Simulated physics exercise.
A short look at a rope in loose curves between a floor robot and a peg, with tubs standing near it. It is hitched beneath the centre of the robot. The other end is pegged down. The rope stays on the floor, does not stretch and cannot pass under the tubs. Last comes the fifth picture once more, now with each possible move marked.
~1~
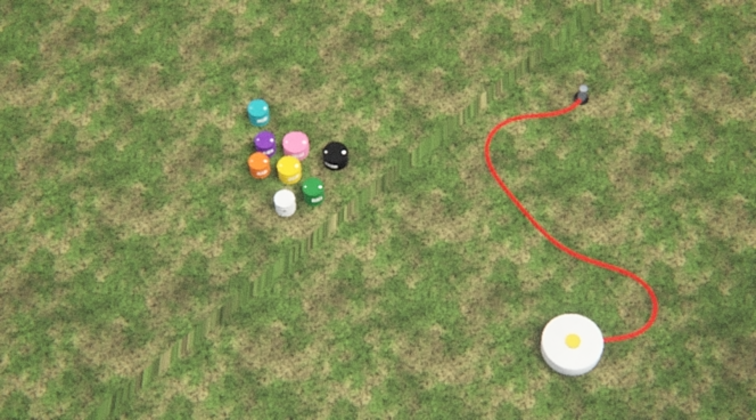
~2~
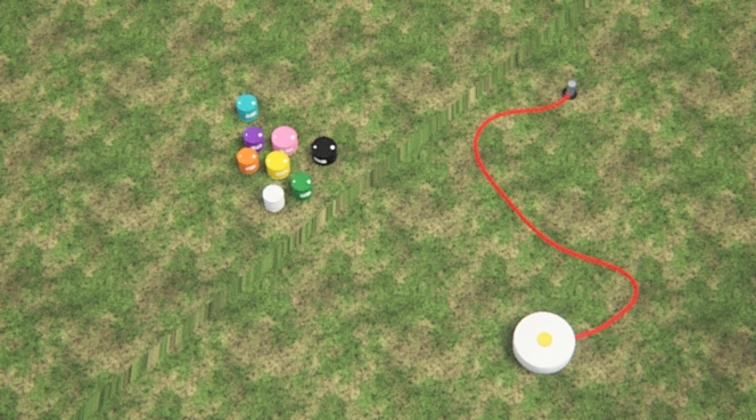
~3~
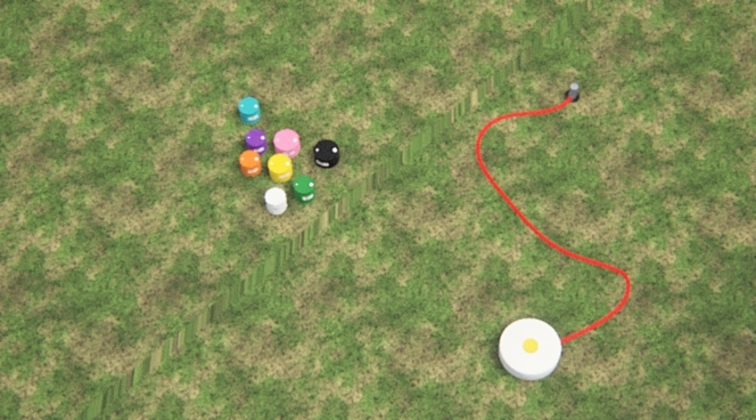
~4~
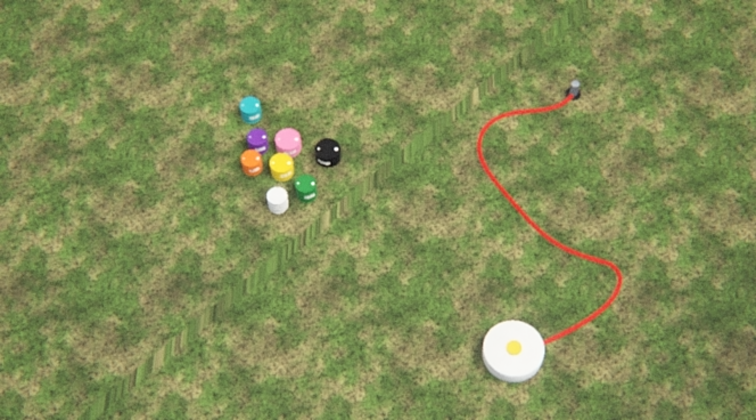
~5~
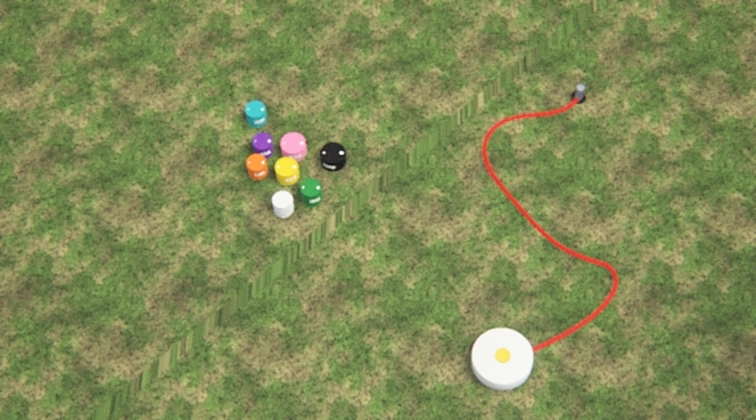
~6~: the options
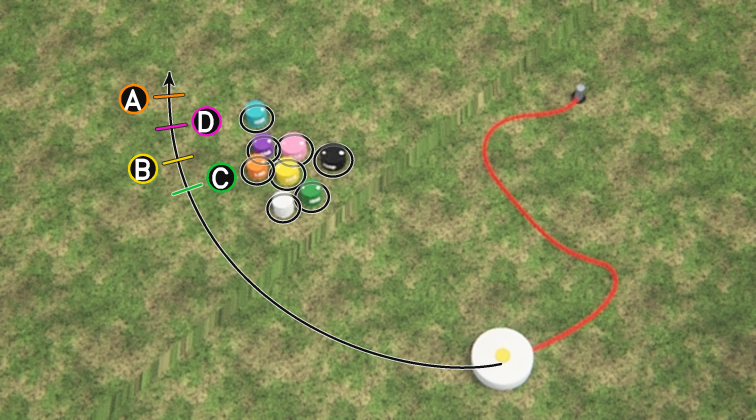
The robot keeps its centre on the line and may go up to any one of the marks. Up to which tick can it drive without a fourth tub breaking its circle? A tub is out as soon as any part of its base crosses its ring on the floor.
The limit holds up to D.
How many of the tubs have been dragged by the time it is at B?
By then, none.
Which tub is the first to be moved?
The white tub.
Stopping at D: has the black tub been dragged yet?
No.
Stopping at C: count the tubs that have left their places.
By then, none.
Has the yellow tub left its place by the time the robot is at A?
By then, yes.
On the marked copy, A at (169, 96); B at (178, 160); C at (187, 189); D at (171, 127); the route from (501, 364) via (246, 278) to (169, 73).
Taking D. A third of the way, robot (331, 332).
Two thirds of the way, robot (211, 233).
When it is over, robot (170, 122); green tub (311, 188); white tub (288, 186); one over the rings.
As for the rest, A has six over the rings; B is within the limit but short; C is within the limit but short.
